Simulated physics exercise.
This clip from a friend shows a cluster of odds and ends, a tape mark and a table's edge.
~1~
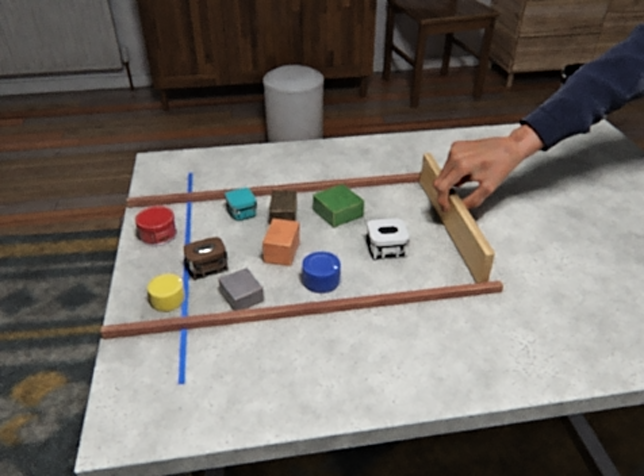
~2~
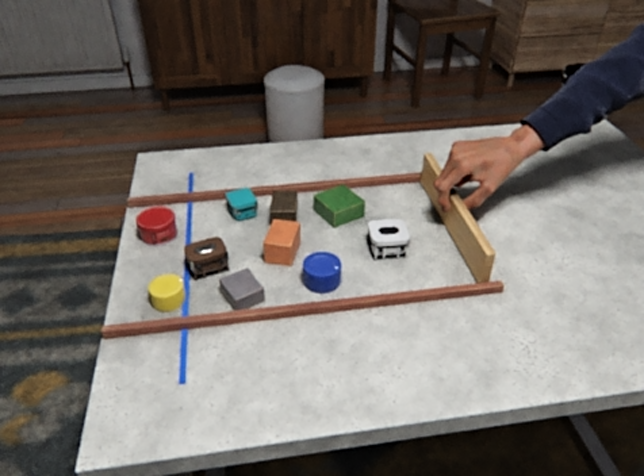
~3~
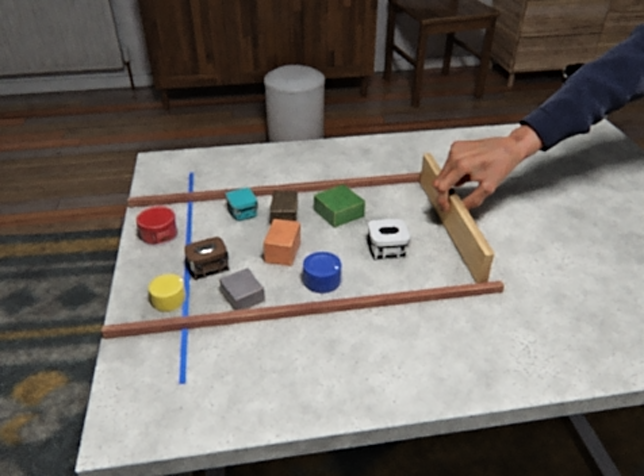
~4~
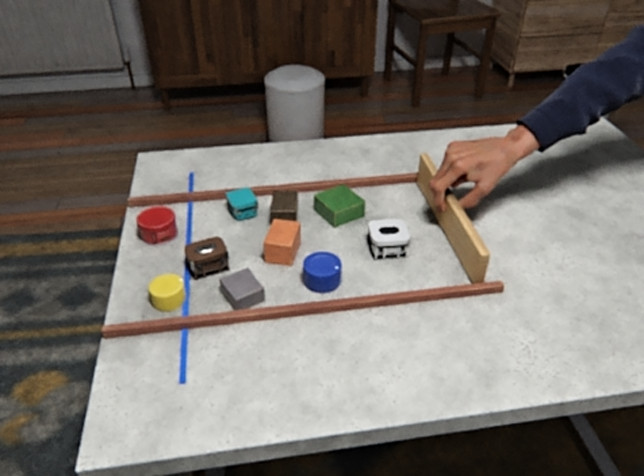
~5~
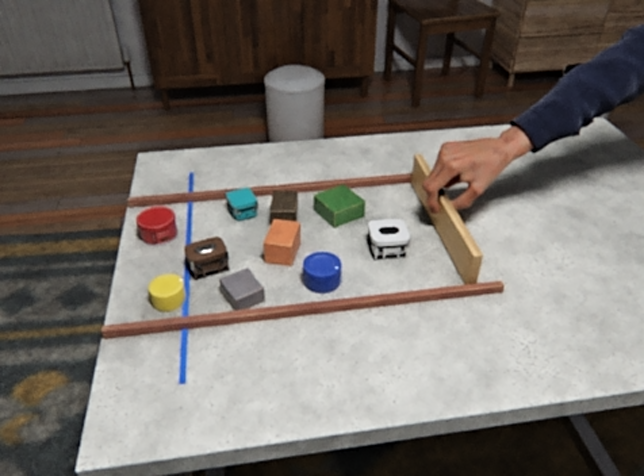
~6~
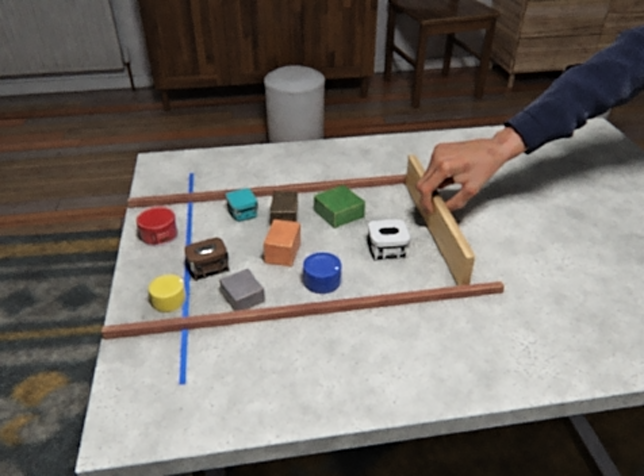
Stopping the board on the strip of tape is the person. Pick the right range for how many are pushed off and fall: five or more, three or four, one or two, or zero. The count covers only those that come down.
The right range is three or four.
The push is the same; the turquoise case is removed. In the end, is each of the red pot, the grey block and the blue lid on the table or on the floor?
Red pot down; grey block still up; blue lid still up.
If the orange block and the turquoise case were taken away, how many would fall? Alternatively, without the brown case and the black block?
Result: 2, then 1.
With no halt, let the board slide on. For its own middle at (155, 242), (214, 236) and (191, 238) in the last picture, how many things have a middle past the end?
Taking the places in turn, the counts are 7, 0 and 4.
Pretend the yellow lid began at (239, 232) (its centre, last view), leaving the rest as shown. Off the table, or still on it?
From that start, the object then is safe.
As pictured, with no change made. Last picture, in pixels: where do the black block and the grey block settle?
Roughly (136, 223) for the first and roughly (129, 306) for the second.
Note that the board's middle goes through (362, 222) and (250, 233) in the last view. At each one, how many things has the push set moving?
Counting first: 2, next 9.
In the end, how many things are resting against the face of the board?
The count comes out at 3.
Soon after, none off yet; red pot at rest near (158, 227); yellow lid at rest near (168, 293); brown case at rest near (207, 259).
Then, none off yet; red pot at rest near (158, 227); yellow lid at rest near (168, 293); brown case moved a little near (187, 258).
By the end, the number that fall off is three or four; fallen, turquoise case, brown case, yellow lid and red pot.
